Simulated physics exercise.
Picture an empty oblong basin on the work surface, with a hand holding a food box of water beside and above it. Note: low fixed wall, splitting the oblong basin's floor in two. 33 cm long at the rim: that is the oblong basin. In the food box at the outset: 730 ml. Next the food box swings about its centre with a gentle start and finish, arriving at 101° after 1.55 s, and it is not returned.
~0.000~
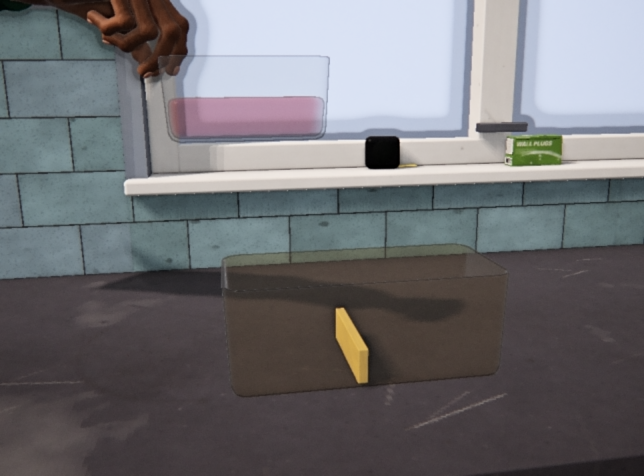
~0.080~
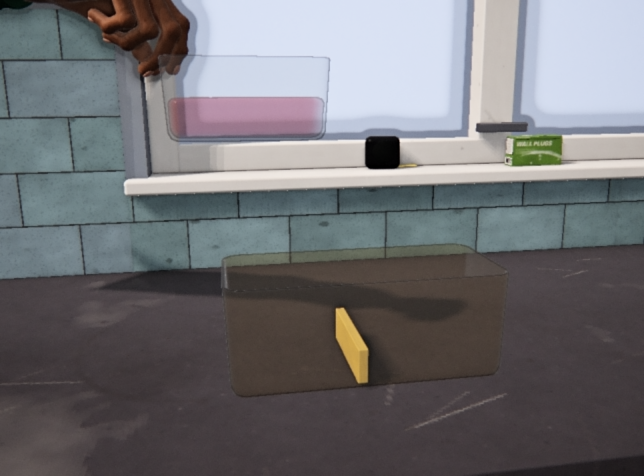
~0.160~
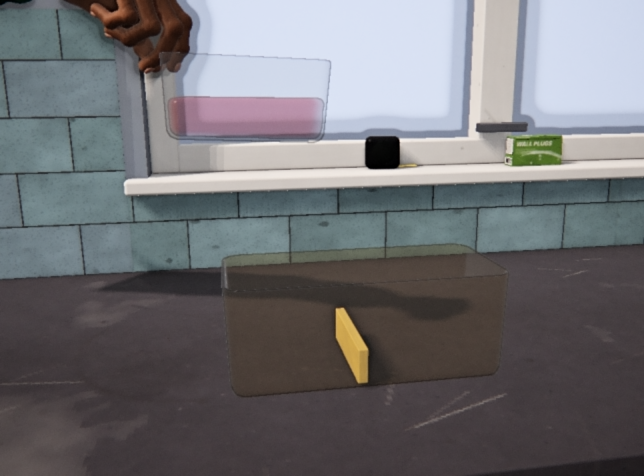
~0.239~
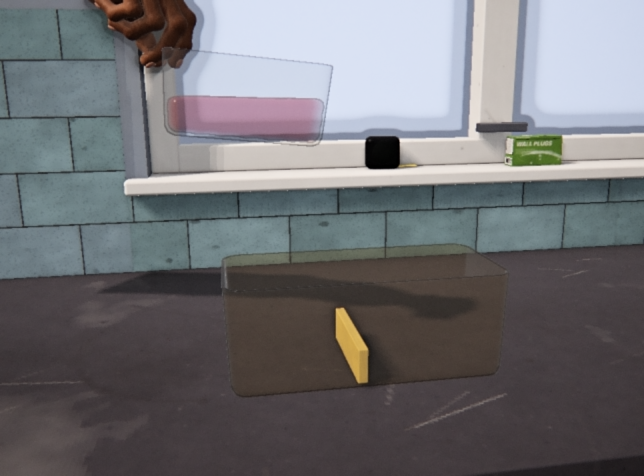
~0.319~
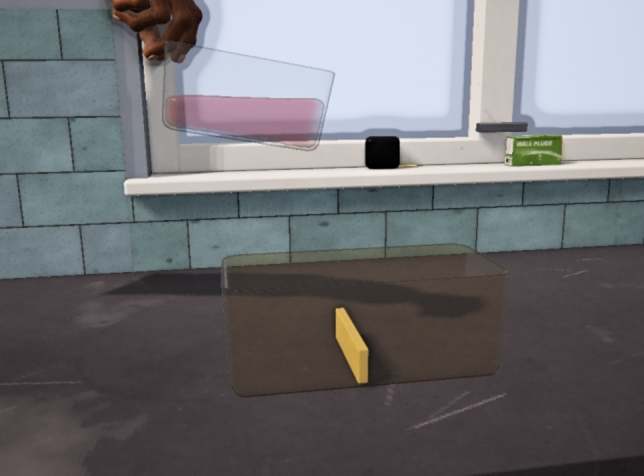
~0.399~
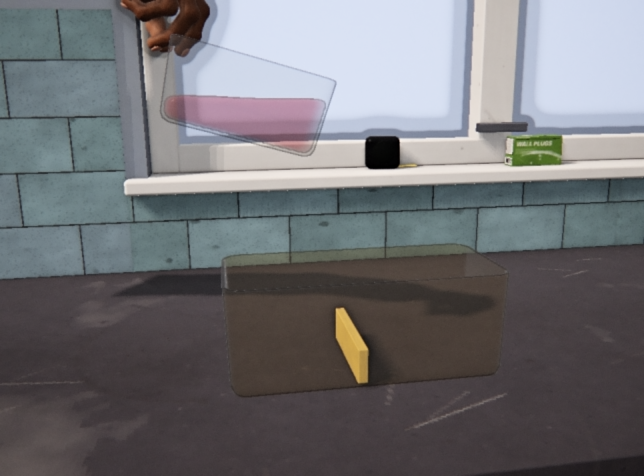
A hand held a clear box of pink liquid above an empty see-through basin with a small yellow wall inside, then slowly tilted the box down toward the right while everything else stayed still.
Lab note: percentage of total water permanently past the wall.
Approx. 70 %.
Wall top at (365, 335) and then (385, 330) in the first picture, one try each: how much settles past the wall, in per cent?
It comes to 55 per cent, and then 40 per cent.
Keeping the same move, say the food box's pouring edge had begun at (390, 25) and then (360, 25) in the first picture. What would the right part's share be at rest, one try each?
The first try gives 95 percent and the second 90 percent.
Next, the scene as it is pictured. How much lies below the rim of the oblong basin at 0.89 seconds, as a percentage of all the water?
Estimate - around 8 in a hundred parts.
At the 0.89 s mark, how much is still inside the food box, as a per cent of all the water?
Roughly 60 percent.
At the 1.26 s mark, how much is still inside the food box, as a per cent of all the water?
16 %.
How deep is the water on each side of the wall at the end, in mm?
Left 10 mm, right 22 mm.
Then, 0.89 s in, the tilt is 63° and 60 per cent is still to pour, 1 is left of the wall and 7 right of it.
Then, 1.26 s in, the tilt is 92° and 16 per cent is still to pour, 6 is left of the wall and 64 right of it.
Then, 1.64 s in, the tilt is 101° and 1 per cent is still to pour, 25 is left of the wall and 71 right of it.
Then, 2.05 s in, the tilt is 101° and 0 per cent is still to pour, 28 is left of the wall and 71 right of it.
Finally, 28 per cent lies left of the wall, 70 right of it and 1 outside.
